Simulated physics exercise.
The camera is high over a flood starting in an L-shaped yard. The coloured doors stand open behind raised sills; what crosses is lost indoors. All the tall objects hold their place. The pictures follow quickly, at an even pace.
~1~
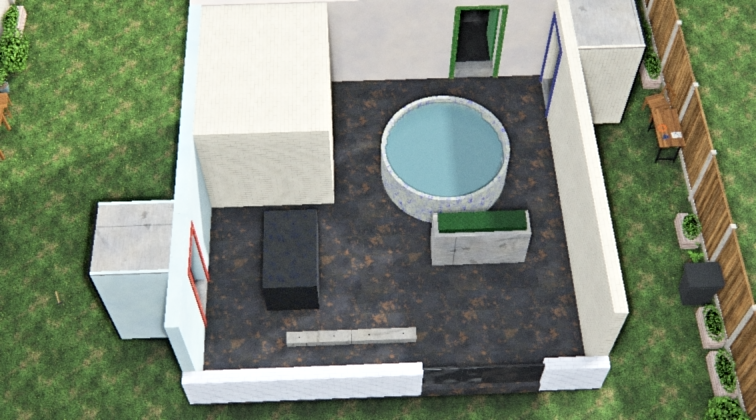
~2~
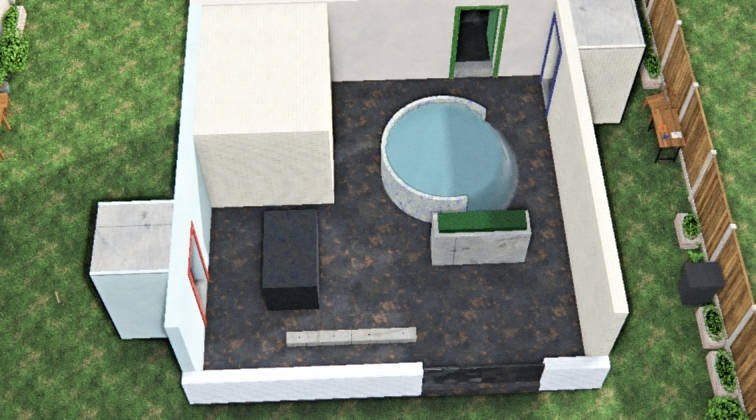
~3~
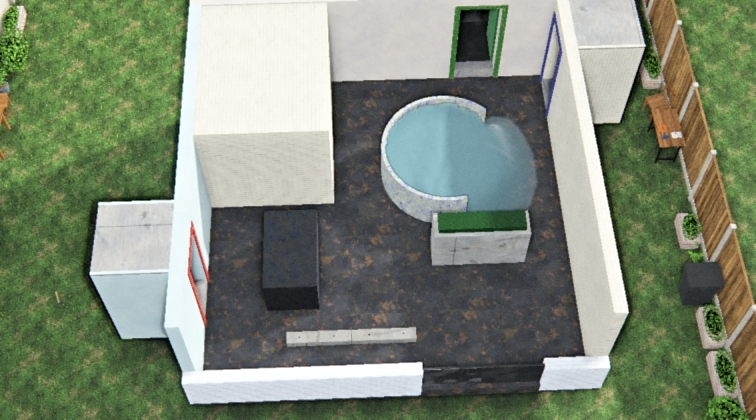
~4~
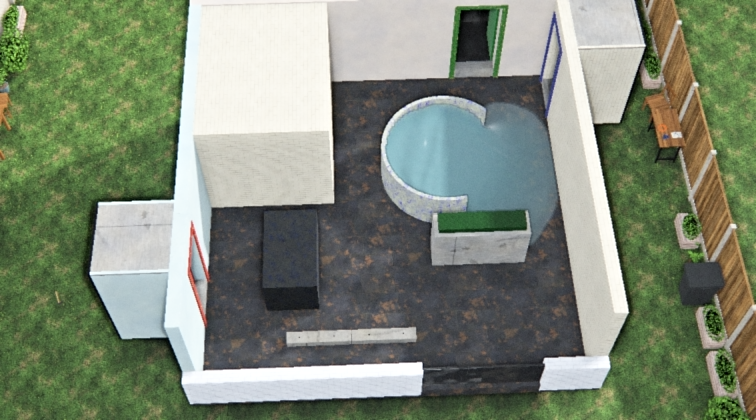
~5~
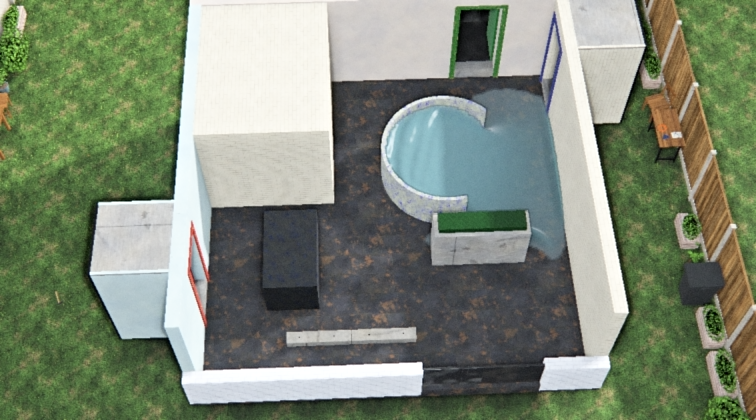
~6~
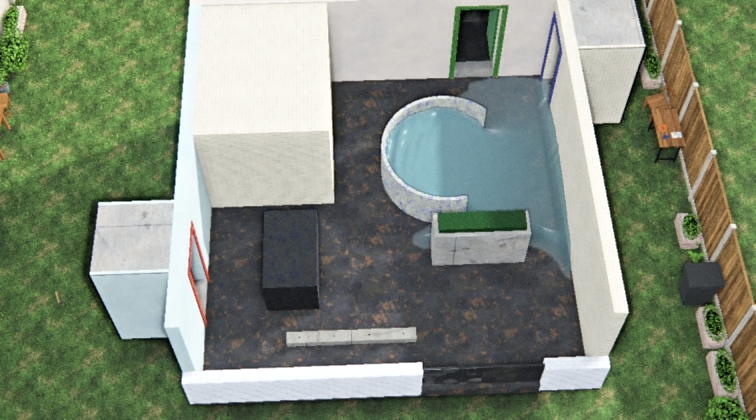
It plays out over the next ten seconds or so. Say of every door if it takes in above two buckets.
In the end: The blue door lets in a lot; the red door admits no more than that; the green door admits no more than that.
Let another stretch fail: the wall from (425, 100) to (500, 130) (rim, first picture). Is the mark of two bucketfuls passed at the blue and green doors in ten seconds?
The blue door goes over; the green door is over.
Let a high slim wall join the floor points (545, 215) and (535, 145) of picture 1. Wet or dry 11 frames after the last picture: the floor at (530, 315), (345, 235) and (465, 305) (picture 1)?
One after the other: Flooded, awash, clear.
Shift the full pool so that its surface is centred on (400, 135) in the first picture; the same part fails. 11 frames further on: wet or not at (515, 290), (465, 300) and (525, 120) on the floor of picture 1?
As listed: Flooded, clear, wet.
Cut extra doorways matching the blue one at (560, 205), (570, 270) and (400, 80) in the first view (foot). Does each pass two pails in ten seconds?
As listed: Is over, passes that mark, stays under.
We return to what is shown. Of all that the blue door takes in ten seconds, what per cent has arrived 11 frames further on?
I make it 25 per cent.
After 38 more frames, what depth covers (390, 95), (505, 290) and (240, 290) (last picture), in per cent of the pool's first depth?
Roughly 10, 2 and 4 per cent, in turn.
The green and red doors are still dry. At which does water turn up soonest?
First comes the green one.
A moment on, water covers 30 % of the floor; the blue door under two buckets in, the red door not reached, the green door wet at the sill, nothing in.
Next, water covers 45 % of the floor; the blue door over two buckets in, the red door not reached, the green door wet at the sill, nothing in.
Then, water covers 70 % of the floor; the blue door over two buckets in, the red door not reached, the green door wet at the sill, nothing in.
Later, water covers 95 % of the floor; the blue door far over two buckets in, the red door wet at the sill, nothing in, the green door under two buckets in.
In the end, water covers 100 % of the floor; the blue door far over two buckets in, the red door wet at the sill, nothing in, the green door under two buckets in.
